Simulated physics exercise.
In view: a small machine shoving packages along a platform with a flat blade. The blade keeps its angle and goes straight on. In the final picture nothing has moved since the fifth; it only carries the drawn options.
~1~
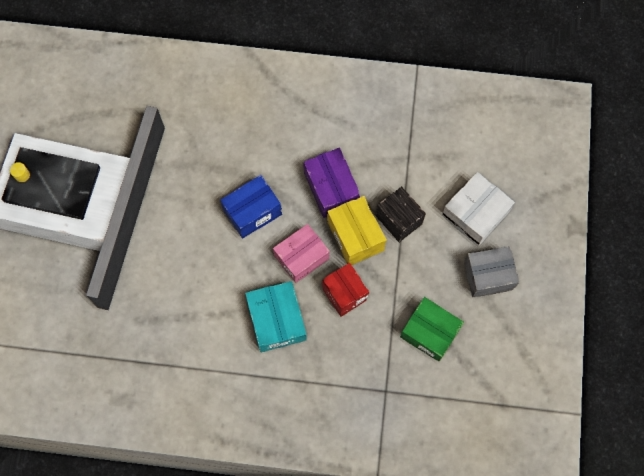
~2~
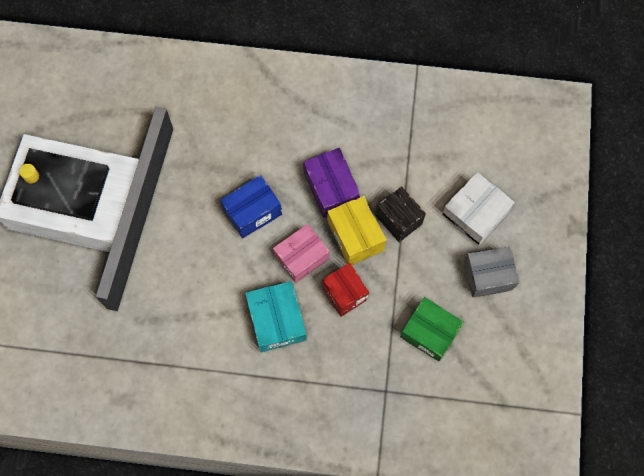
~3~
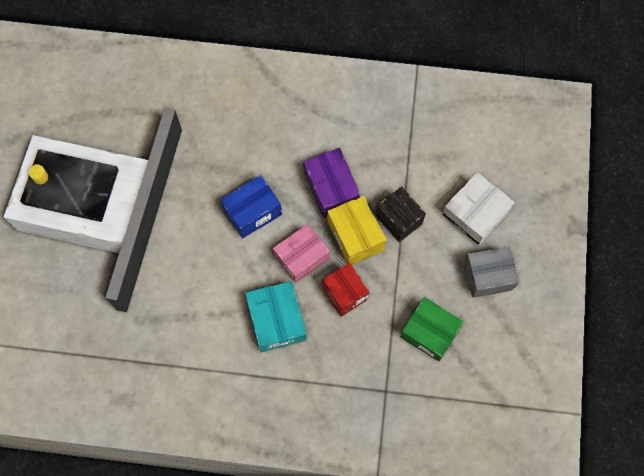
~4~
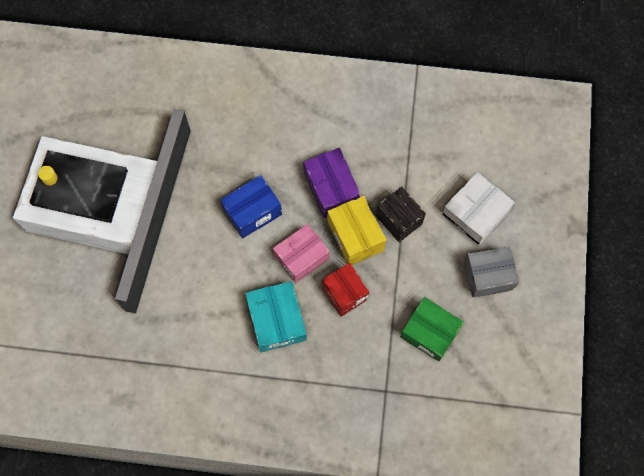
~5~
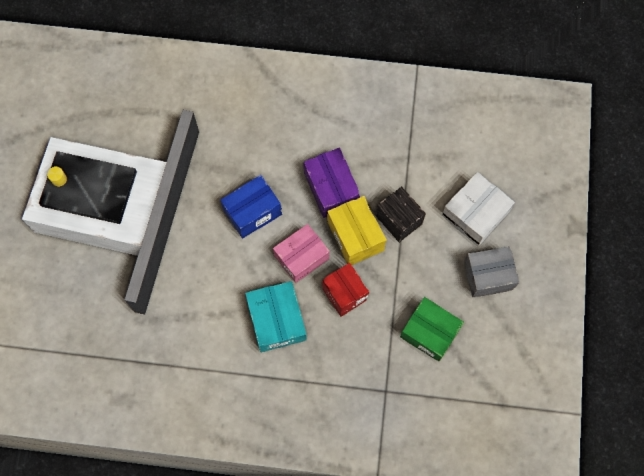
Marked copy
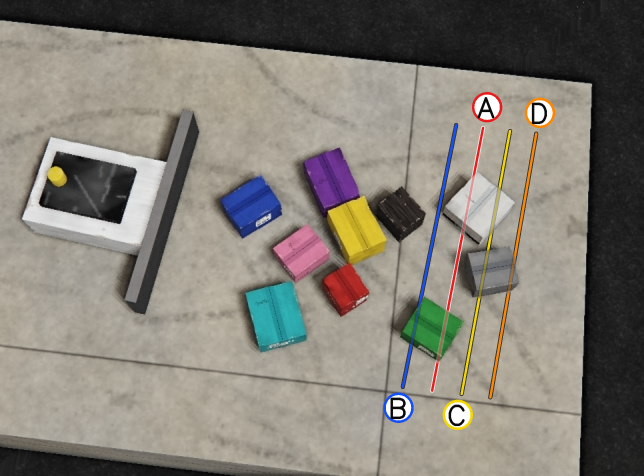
A small white machine with a flat gray blade moves slowly right across the platform.
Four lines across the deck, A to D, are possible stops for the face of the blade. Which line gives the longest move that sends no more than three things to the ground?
The farthest such stop is D.
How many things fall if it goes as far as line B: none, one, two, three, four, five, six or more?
The count is none.
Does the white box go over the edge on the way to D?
Yes.
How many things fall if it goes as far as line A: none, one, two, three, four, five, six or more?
The count is none.
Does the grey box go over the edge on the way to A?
By then, no.
On the marked copy, A at (459, 253); B at (431, 250); C at (487, 257); D at (514, 260).
With D. Early on, robot (221, 202); turquoise parcel (296, 329); purple box (348, 170).
Further on, robot (348, 217); grey box (519, 276); white box (520, 196).
At the end, robot (450, 228); white box over the edge; grey box over the edge; two fallen.
As for the rest, A is within the limit but short; B is within the limit but short; C is within the limit but short.
